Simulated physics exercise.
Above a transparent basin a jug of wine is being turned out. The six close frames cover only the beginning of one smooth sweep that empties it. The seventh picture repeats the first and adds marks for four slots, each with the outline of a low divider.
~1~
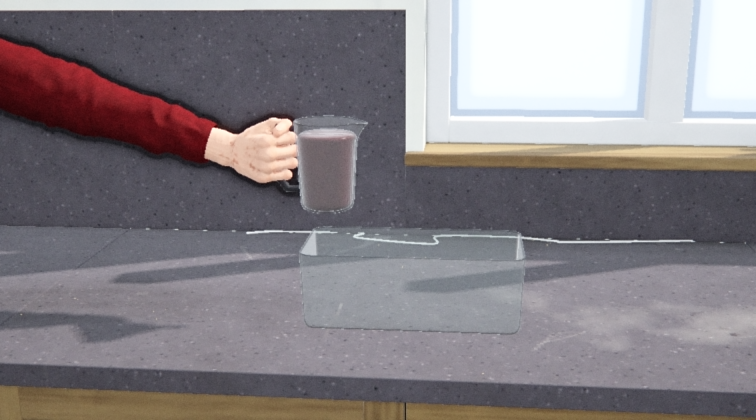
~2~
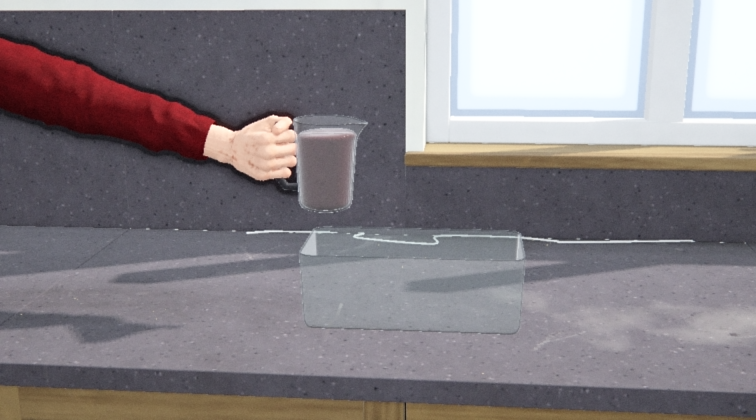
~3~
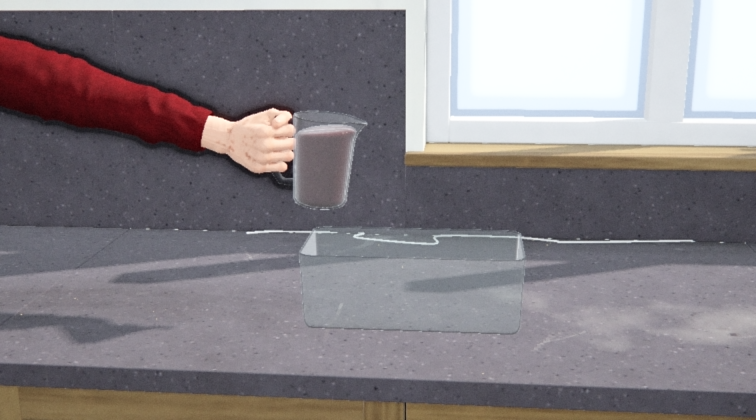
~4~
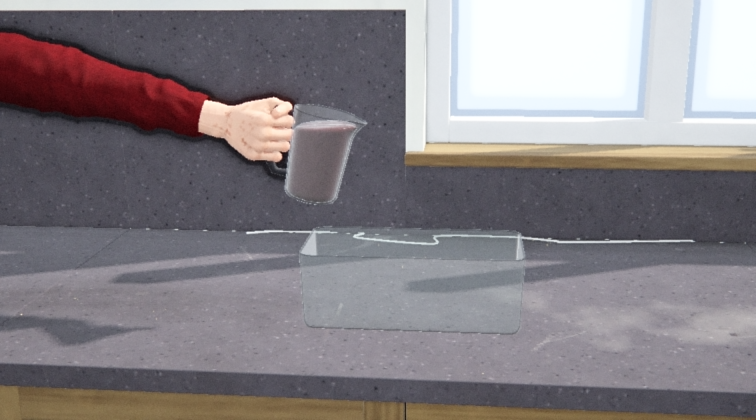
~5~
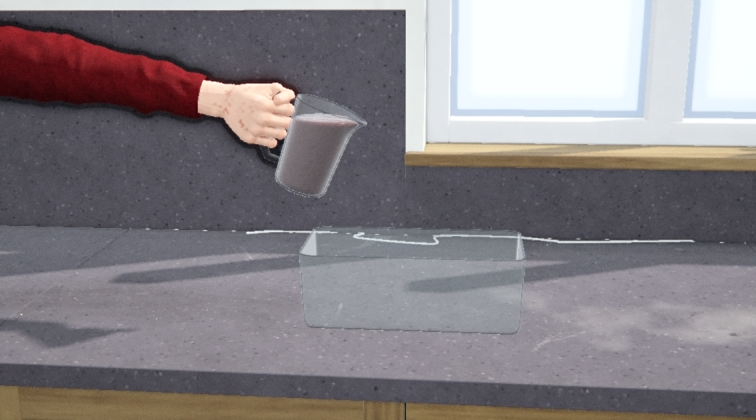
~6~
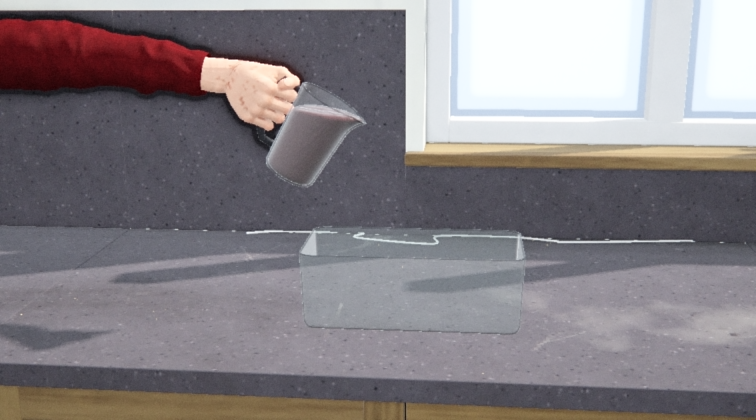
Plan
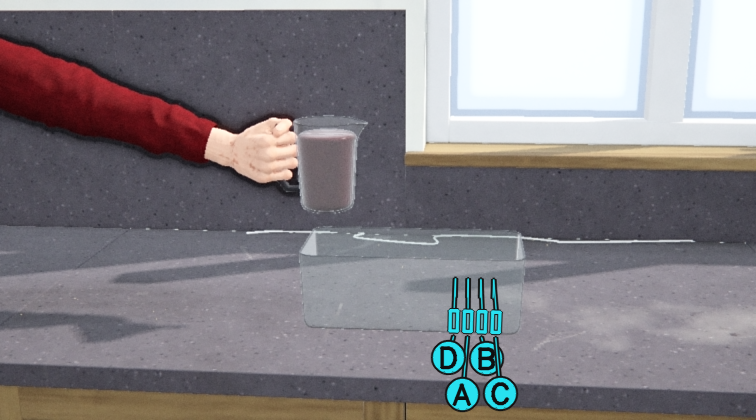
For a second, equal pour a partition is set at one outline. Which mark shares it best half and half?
Go for D.
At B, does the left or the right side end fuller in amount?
The left side.
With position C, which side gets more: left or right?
More ends on the left.
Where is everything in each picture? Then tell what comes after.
Upright, lip at (366, 123); basin from (304, 326) to (520, 333); nothing has left yet.
Upright, lip at (366, 123); nothing has left yet.
Tipped about 5°, lip at (366, 123); nothing has left yet.
Tipped about 12°, lip at (366, 123); nothing has left yet.
Tipped about 21°, lip at (365, 123); nothing has left yet.
Tipped about 31°, lip at (365, 123); nothing has left yet.
On the marked copy, A at (467, 336); B at (481, 337); C at (495, 337); D at (453, 336).
With A, about 77 % ends left of the wall and 15 % right of it; 7 % is lost outside.
With B, about 86 % ends left of the wall and 8 % right of it; 6 % is lost outside.
With C, about 81 % ends left of the wall and 12 % right of it; 6 % is lost outside.
With D, about 54 % ends left of the wall and 41 % right of it; 5 % is lost outside.
